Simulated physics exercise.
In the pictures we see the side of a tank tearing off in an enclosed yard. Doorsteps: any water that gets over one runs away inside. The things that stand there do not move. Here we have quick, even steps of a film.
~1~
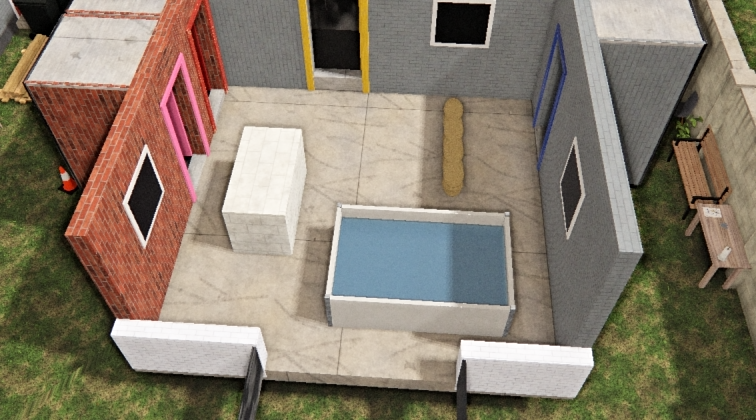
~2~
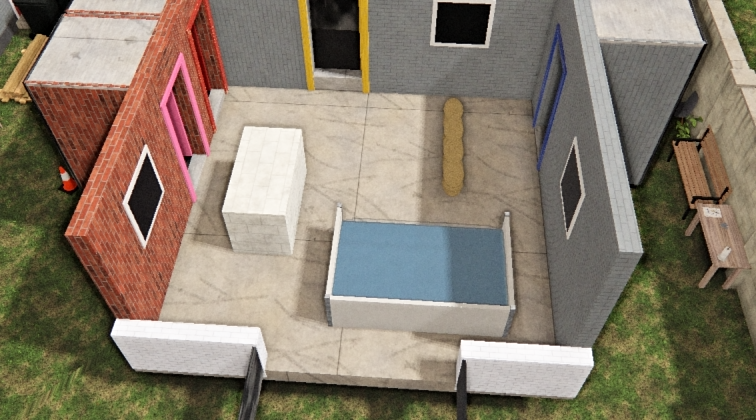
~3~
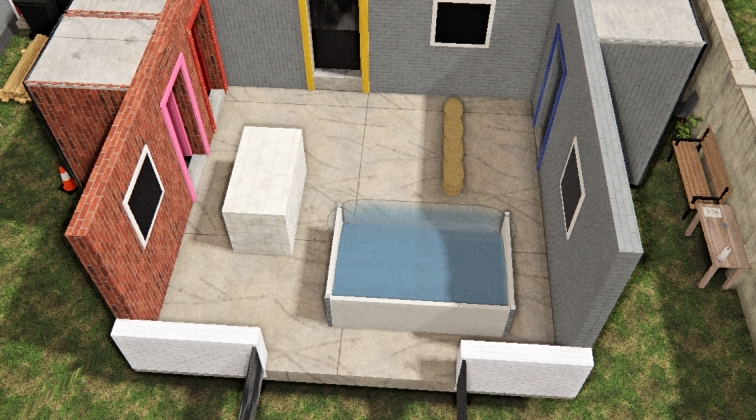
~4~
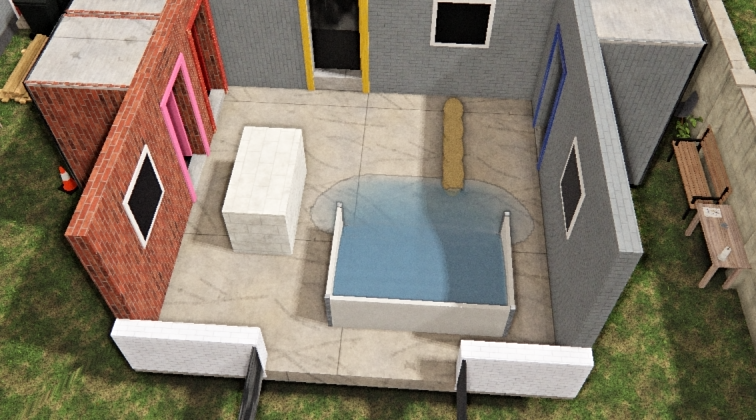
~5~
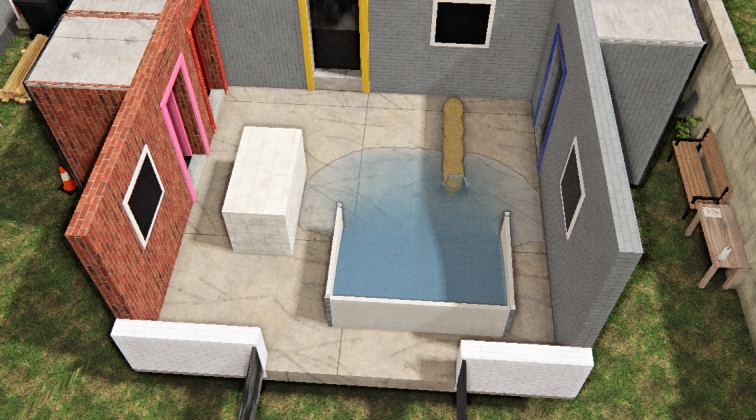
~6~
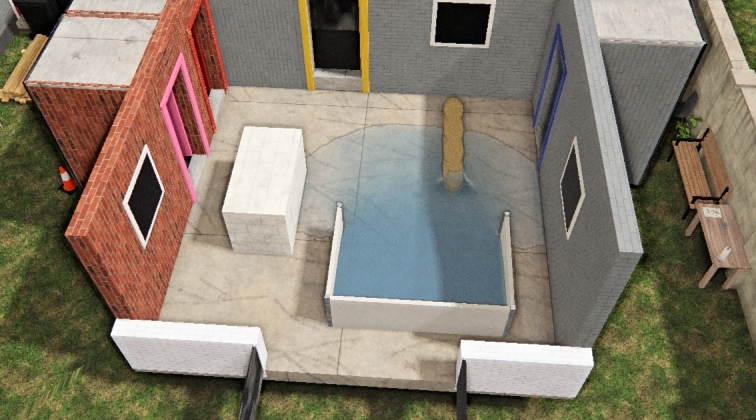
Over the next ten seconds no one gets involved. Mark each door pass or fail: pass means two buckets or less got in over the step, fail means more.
Yellow door - pass, red door - fail, blue door - fail, pink door - fail.
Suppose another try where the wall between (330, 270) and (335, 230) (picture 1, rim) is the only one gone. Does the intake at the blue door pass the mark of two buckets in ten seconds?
In that case, blue stays within limits.
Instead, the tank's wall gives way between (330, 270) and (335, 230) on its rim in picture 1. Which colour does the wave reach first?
My pick: The pink door.
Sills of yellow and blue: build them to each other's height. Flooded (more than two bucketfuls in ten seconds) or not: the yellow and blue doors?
Yellow door runs over, blue door stays within.
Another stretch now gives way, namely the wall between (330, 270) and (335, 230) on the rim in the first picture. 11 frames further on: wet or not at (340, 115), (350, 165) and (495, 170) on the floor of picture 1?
The first spot is soaked, the second soaked and the third spared.
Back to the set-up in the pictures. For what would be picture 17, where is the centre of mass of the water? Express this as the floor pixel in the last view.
The water's centre sits above (415, 177).
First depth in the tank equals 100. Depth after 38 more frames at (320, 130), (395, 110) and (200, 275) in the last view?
Roughly 12 per cent, 10 per cent and 8 per cent.
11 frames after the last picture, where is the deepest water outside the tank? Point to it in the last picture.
Somewhere close to (529, 104).
A moment on, water covers 50 % of the floor; the yellow door wet at the sill, nothing in, the red door not reached, the blue door wet at the sill, nothing in, the pink door not reached.
Next, water covers 55 % of the floor; the yellow door wet at the sill, nothing in, the red door not reached, the blue door over two buckets in, the pink door not reached.
Then, water covers 65 % of the floor; the yellow door wet at the sill, nothing in, the red door over two buckets in, the blue door far over two buckets in, the pink door wet at the sill, nothing in.
Later, water covers 90 % of the floor; the yellow door wet at the sill, nothing in, the red door far over two buckets in, the blue door far over two buckets in, the pink door over two buckets in.
In the end, water covers 95 % of the floor; the yellow door wet at the sill, nothing in, the red door far over two buckets in, the blue door far over two buckets in, the pink door over two buckets in.
